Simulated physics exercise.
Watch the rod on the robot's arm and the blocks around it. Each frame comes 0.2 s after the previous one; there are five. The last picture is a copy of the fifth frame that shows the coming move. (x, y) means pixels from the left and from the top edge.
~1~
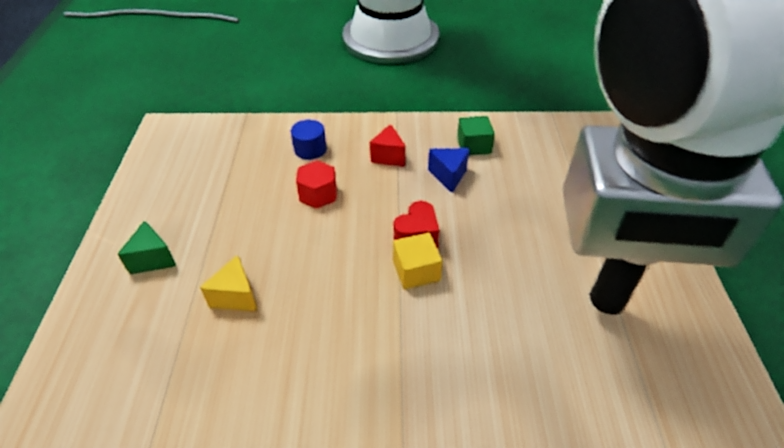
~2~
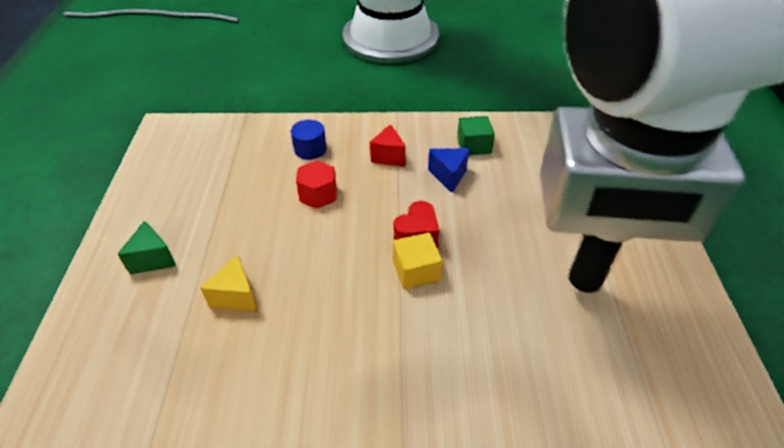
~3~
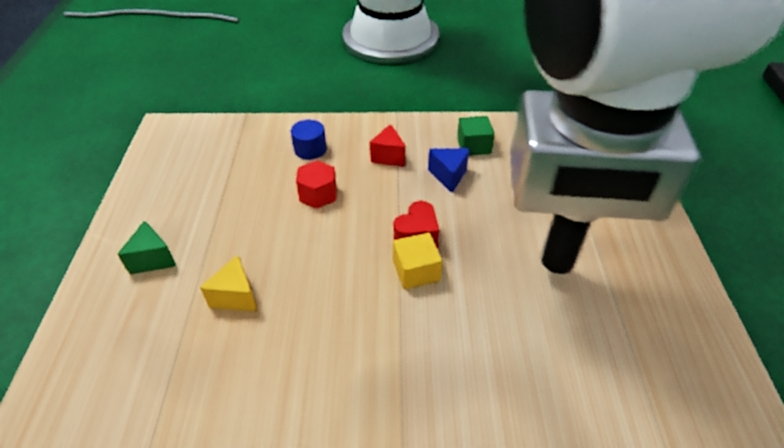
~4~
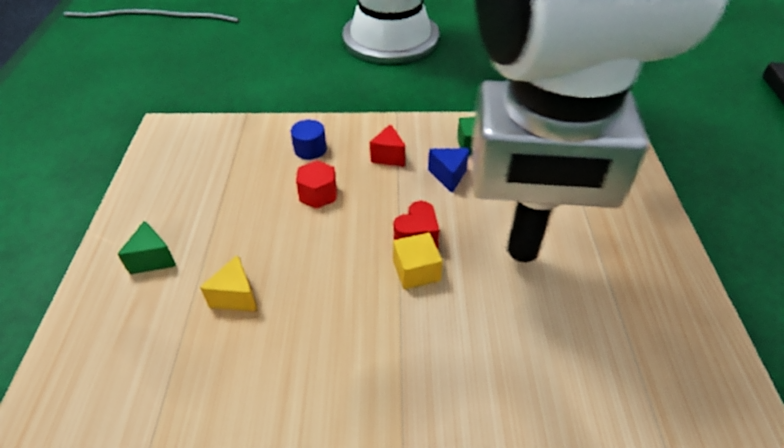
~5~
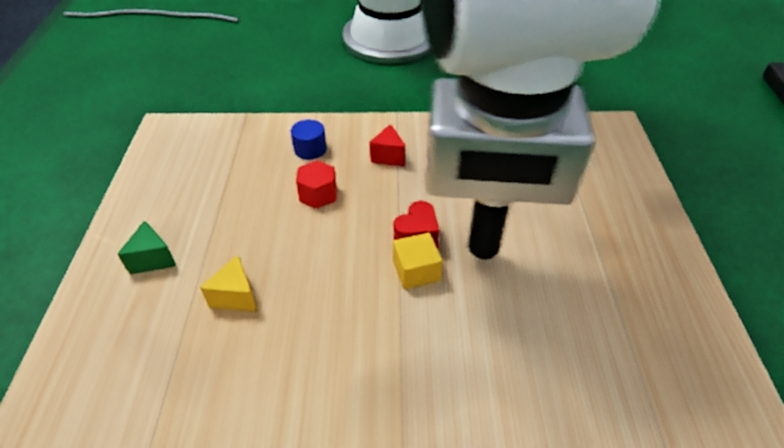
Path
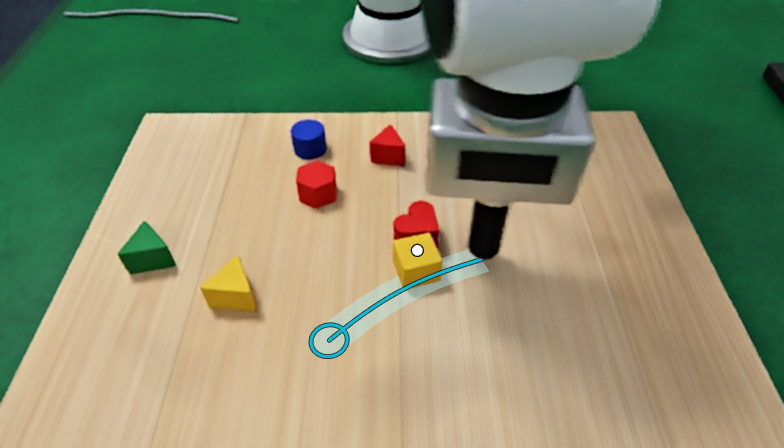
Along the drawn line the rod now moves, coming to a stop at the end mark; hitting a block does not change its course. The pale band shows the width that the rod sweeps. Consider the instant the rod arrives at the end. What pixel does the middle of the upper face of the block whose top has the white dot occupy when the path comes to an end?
I think it will end close to (367, 254).
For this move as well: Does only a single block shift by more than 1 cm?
Yes, I think so.
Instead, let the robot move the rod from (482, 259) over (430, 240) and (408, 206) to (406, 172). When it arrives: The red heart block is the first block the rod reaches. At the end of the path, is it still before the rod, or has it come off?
My prediction: No longer in front.
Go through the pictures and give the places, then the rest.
Rod tip at (608, 300); block tops, yellow square at (417, 250); red heart block at (418, 218), in the first frame.
Rod at (586, 280); blocks unchanged, in the second frame.
Rod at (558, 261); blocks unchanged, in the third frame.
Rod at (523, 250); blocks unchanged, in the fourth frame.
Rod at (484, 247); yellow square at (417, 250); red heart block at (418, 218), in the fifth frame.
Path on the board, from (482, 259) through (403, 289) to (329, 340); the dot is on the yellow square.
On the path given first. One third of the way, rod at (429, 266); yellow square at (392, 252), turned 25° clockwise.
Two thirds of the way, rod at (377, 293); yellow square at (367, 254), turned 70° clockwise.
At the end, rod at (327, 329); yellow square at (367, 254), turned 70° clockwise; red heart block in place.
